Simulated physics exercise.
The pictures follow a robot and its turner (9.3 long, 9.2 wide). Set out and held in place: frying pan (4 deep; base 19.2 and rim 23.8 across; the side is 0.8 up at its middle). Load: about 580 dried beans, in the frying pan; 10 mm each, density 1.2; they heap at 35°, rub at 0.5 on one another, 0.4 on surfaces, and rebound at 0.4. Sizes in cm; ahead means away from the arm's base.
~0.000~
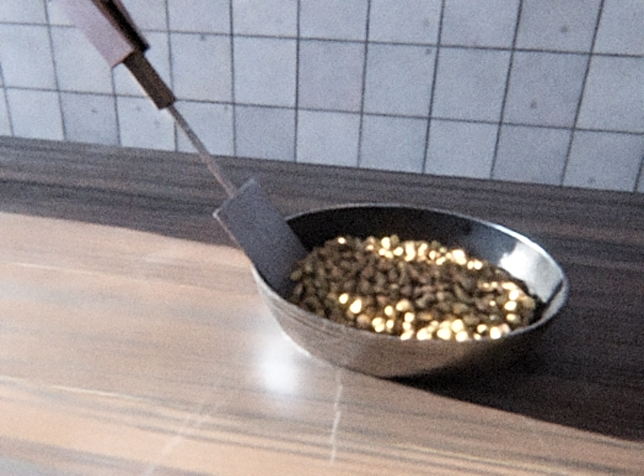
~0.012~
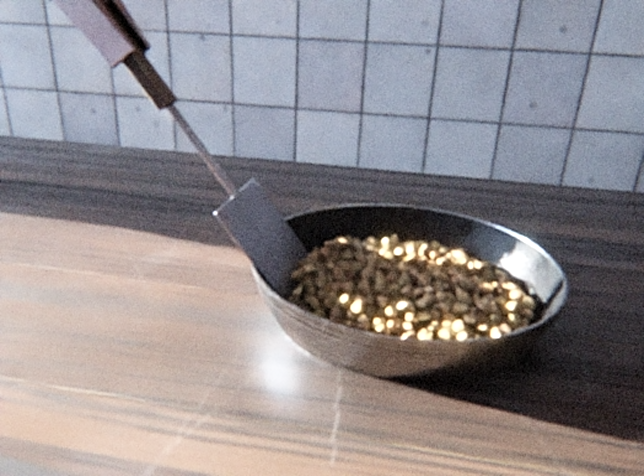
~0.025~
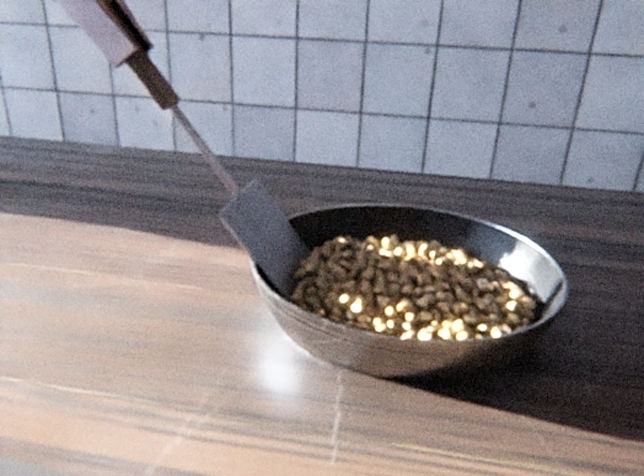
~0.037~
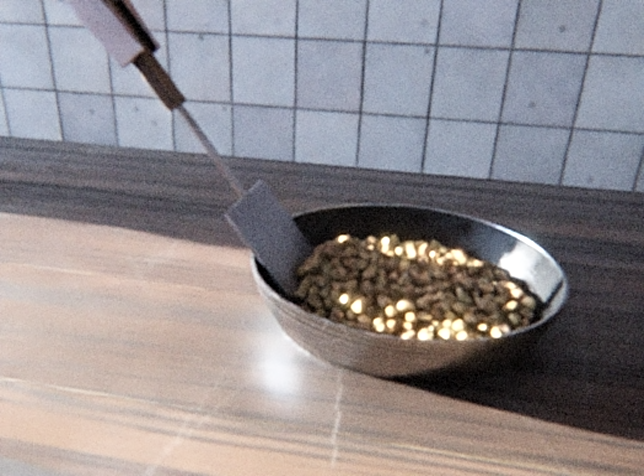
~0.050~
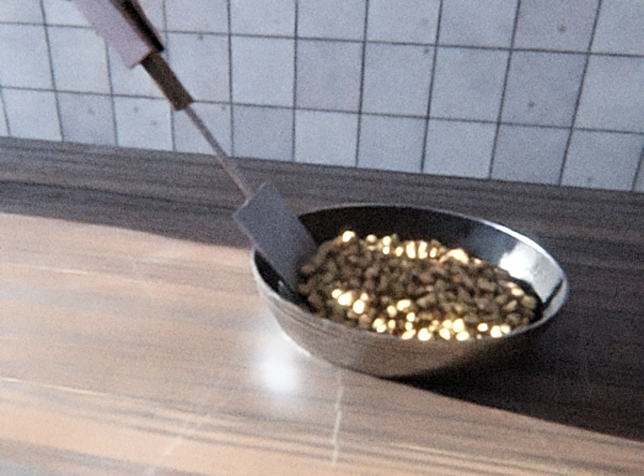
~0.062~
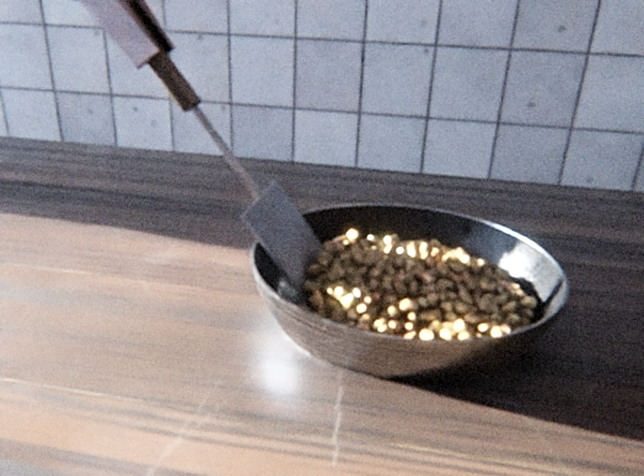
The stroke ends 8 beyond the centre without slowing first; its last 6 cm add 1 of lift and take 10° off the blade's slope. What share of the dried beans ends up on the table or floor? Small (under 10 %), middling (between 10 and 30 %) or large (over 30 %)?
On the table or floor the share is small, under 10 %.
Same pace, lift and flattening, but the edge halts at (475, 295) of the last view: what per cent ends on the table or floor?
Some 0 per cent.
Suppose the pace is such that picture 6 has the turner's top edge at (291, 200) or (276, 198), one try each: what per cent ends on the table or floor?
Some 20 and 10 per cent.
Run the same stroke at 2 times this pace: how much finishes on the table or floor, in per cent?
About 15 per cent.
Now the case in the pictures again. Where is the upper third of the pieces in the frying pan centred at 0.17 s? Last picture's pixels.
Around (456, 279).
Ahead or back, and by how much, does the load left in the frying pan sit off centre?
Some 4.5 cm ahead.
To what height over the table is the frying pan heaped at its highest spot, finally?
About 5.5 cm.
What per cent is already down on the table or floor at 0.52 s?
About 5 per cent.
After 0.17 s, sloping 52°, highest piece 4 above the table; 582 in the frying pan.
After 0.27 s, sloping 48°, highest piece 5 above the table; 582 in the frying pan.
After 0.52 s, sloping 42°, highest piece 5 above the table; 561 in the frying pan, 20 on the table or floor, 1 on the blade or in flight.
After 1.57 s, sloping 42°, highest piece 5 above the table; 559 in the frying pan, 23 on the table or floor.
In the end, 559 in the frying pan, 23 on the table or floor. That is 4 % on the table or floor.
